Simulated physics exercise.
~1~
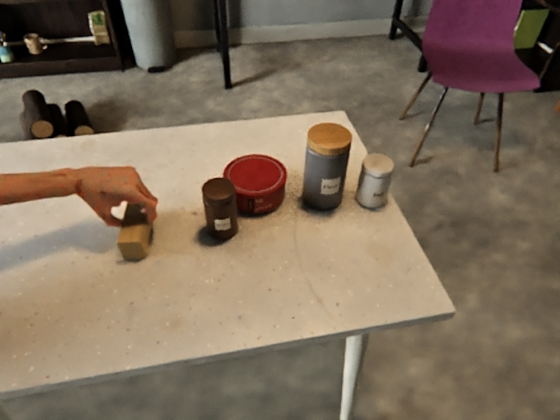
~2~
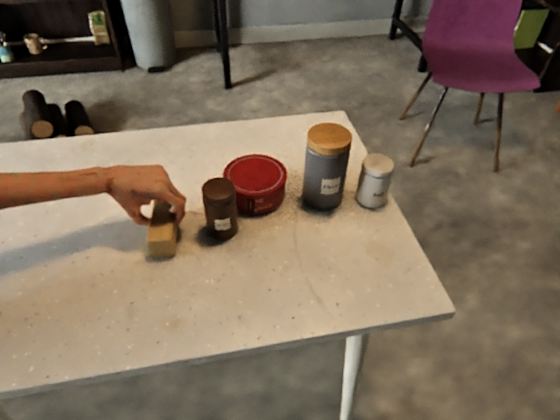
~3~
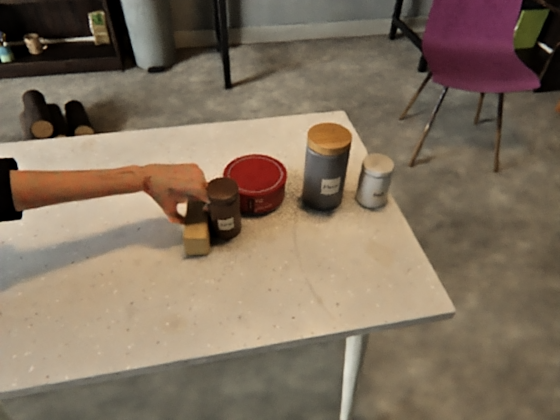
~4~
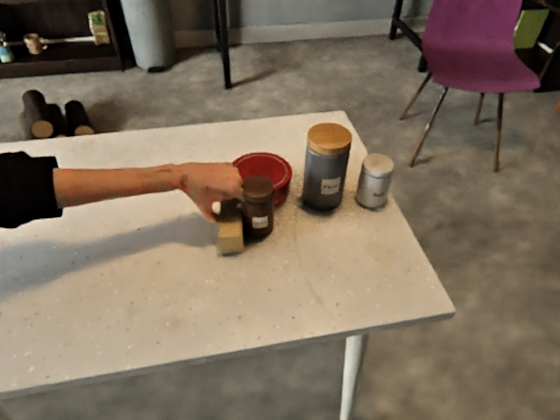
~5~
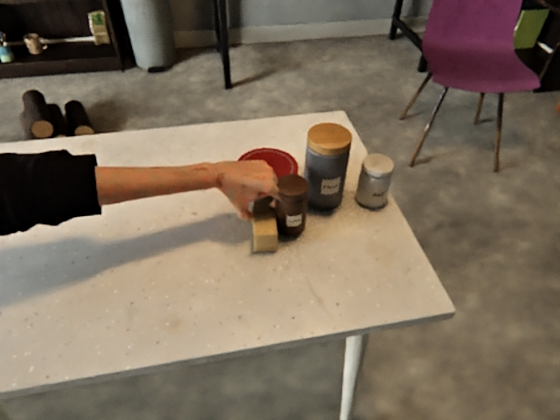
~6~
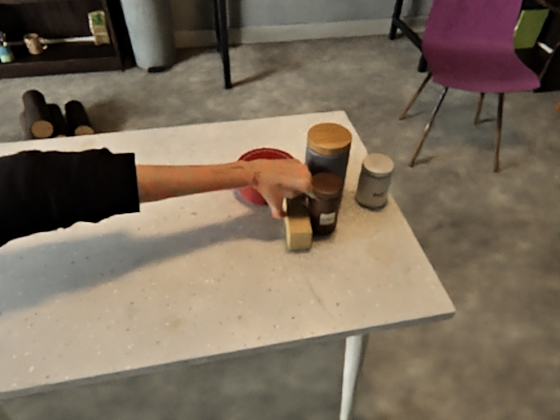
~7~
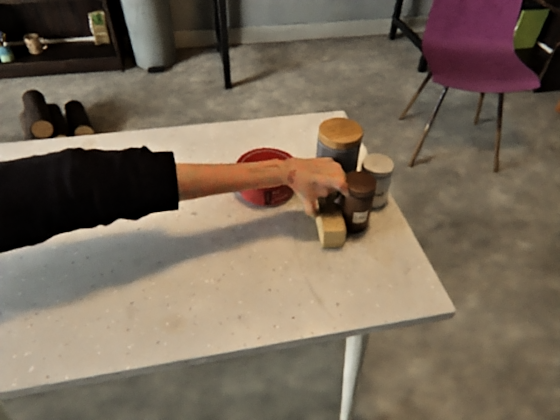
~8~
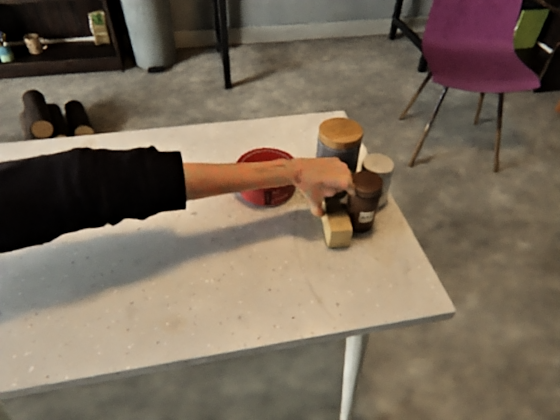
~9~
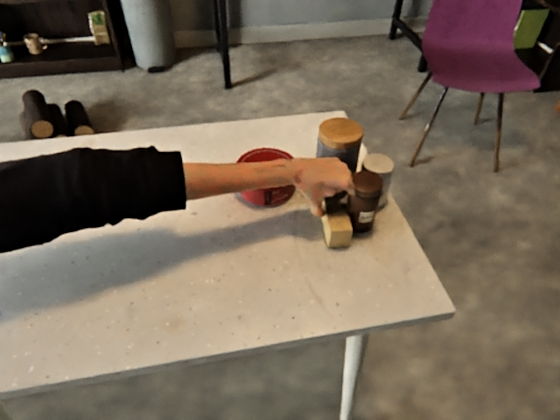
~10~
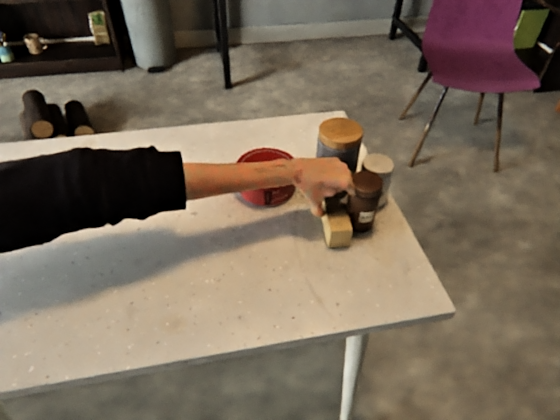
To begin with, a hand holds a small wooden block at the left of a pale table, where a brown jar, a red tub, a grey jar with a wooden lid and a white jar stand near the right end. The hand slides the block right until it meets the brown jar and pushes it along. The brown jar passes in front of the red tub, which shifts slightly right. Farther on, the grey jar moves a little as well. The hand then stops, with the brown jar upright near the right edge and the white jar still on the table.
